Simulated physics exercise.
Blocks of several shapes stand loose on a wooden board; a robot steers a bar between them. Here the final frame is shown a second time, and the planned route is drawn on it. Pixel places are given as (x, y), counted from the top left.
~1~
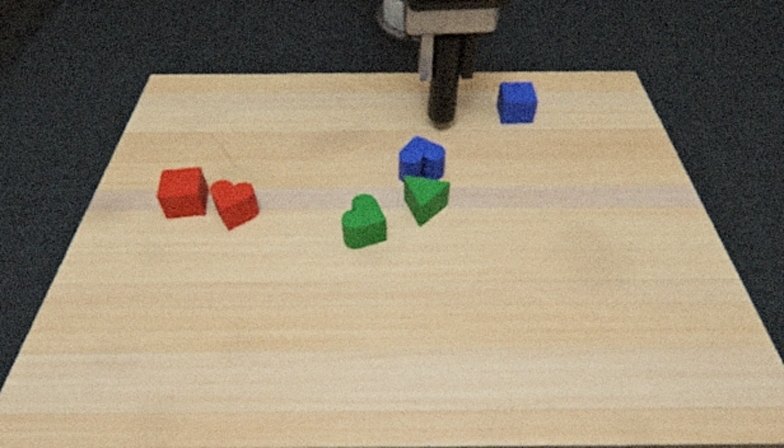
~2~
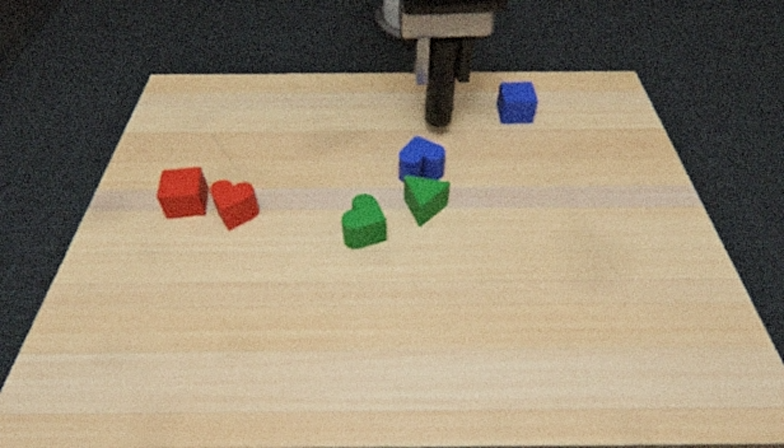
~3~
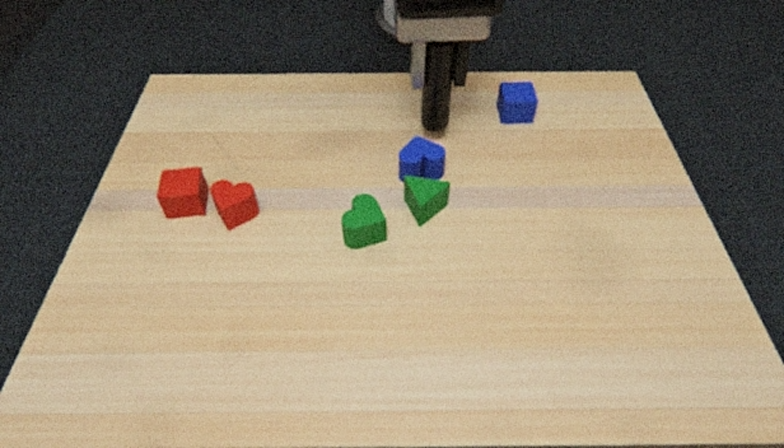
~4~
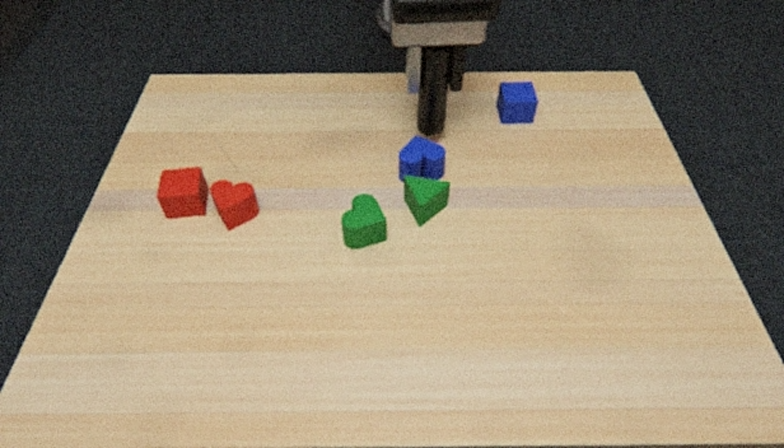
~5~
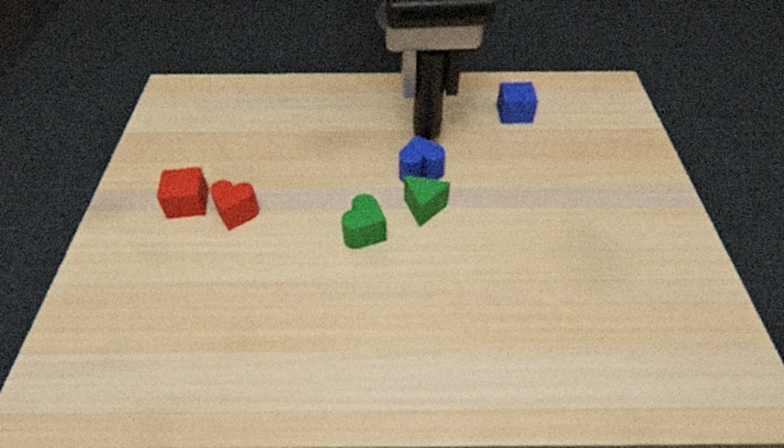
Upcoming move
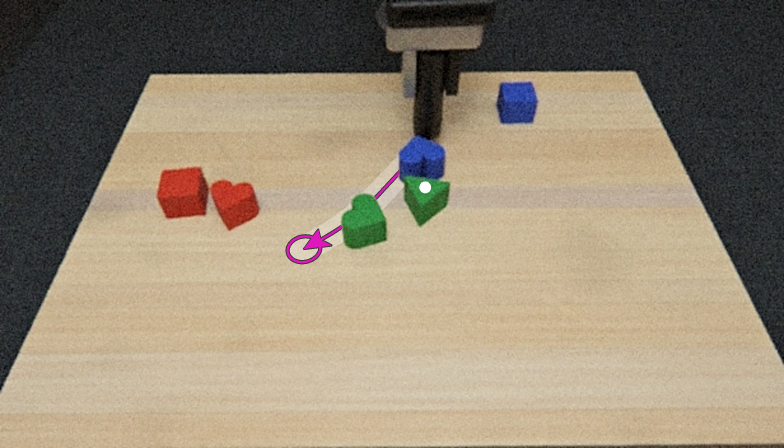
A robot arm slowly moved its dark bar a little down and to the left, close to the blue heart, while the red, green and blue blocks on the wooden board stayed still.
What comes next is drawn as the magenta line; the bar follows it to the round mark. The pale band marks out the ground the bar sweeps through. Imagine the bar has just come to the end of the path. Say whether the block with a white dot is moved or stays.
It leaves its spot.
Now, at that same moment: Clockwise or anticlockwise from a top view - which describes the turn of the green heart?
From above, the turn goes anticlockwise.
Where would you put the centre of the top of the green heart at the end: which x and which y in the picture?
Its top centre lands on (350, 238).
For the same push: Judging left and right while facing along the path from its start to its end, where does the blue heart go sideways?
Its shift is leftward.
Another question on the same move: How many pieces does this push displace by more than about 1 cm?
A group of three or more is moved.
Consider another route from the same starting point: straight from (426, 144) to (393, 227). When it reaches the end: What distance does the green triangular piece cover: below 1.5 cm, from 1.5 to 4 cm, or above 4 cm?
My answer is that it shifts over 4 cm.
The drawn path runs from (426, 144) over (377, 196) to (304, 249); the dot is on the green triangular piece.
What follows on the original path. One third of the way, bar at (394, 167); blue heart at (409, 177), turned 60° anticlockwise; green triangular piece at (431, 200), turned 40° anticlockwise.
Two thirds of the way, bar at (356, 204); green heart at (359, 224), turned 20° anticlockwise; blue heart at (402, 191), turned 85° anticlockwise; green triangular piece at (436, 206), turned 65° anticlockwise.
At the end, bar at (302, 238); red heart not moved; green heart at (350, 238), turned 75° anticlockwise; blue heart at (402, 191), turned 85° anticlockwise; green triangular piece at (436, 206), turned 65° anticlockwise.
